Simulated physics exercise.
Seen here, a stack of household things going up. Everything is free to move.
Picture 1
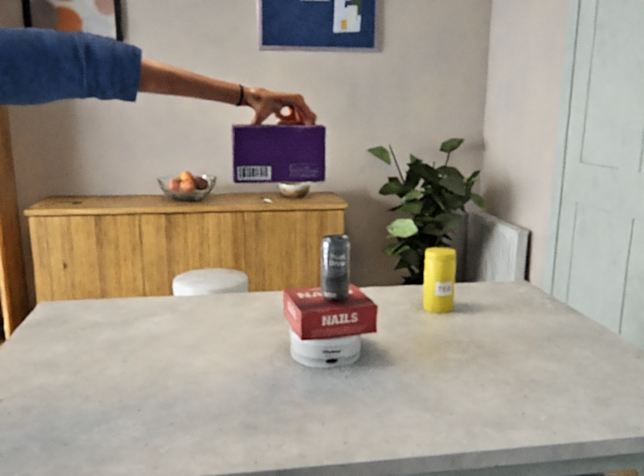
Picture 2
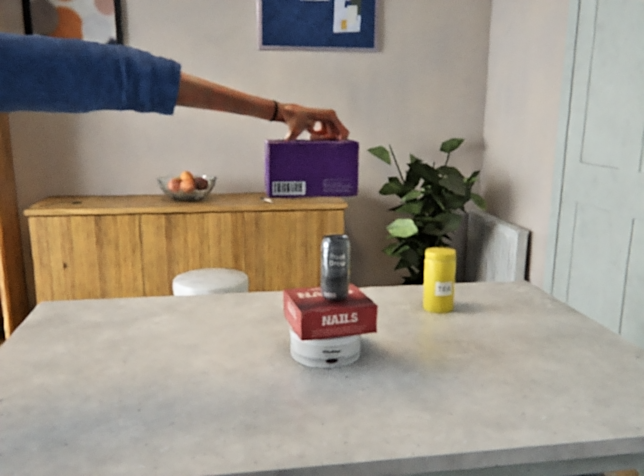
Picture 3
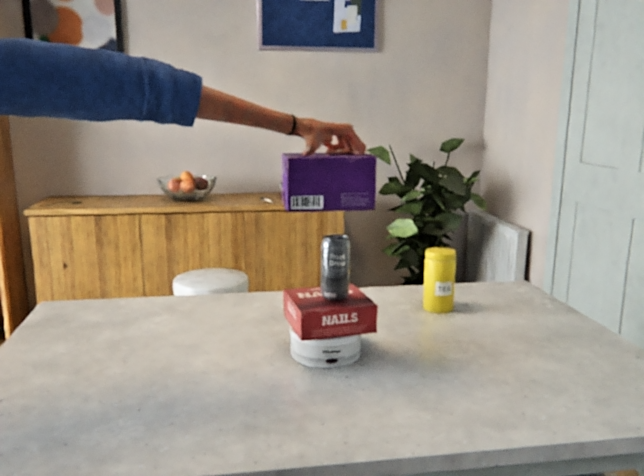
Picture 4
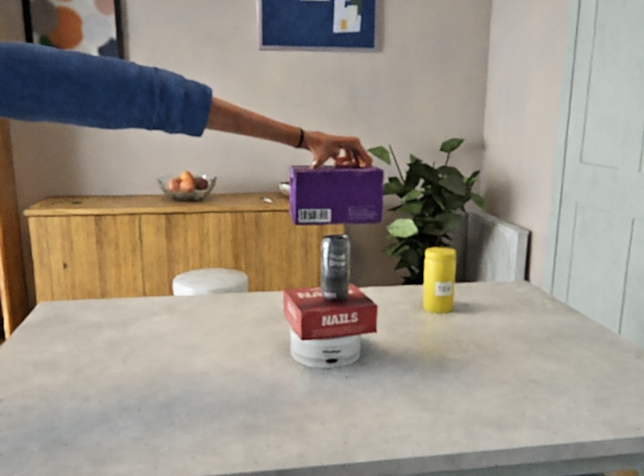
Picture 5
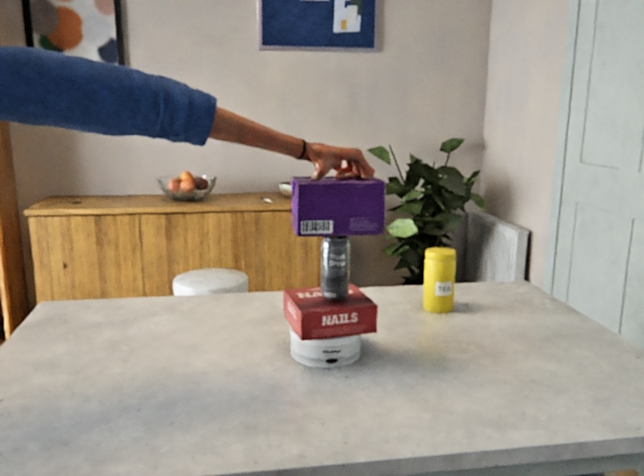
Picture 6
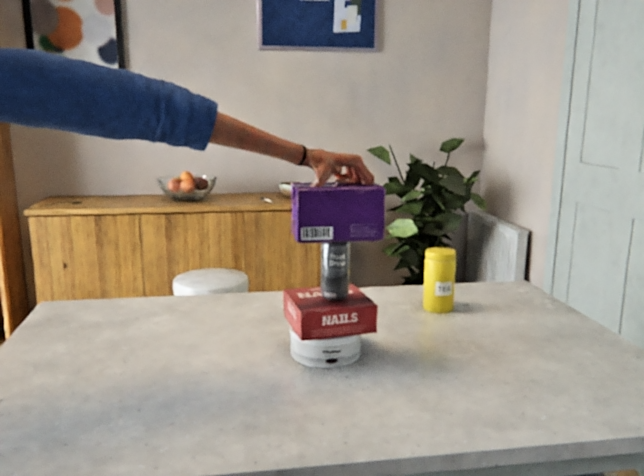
A hand moves a purple box right and lowers it onto a dark can atop a red box.
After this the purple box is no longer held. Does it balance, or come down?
The pile holds.
Then, 0.20 s later than the last frame, all is still.
Then, 0.30 s later than the last frame, purple box resting near (337, 212).
When it is over, all 5 as before. End places, in pixels of the last picture, purple box near (337, 212). The pile keeps its balance.
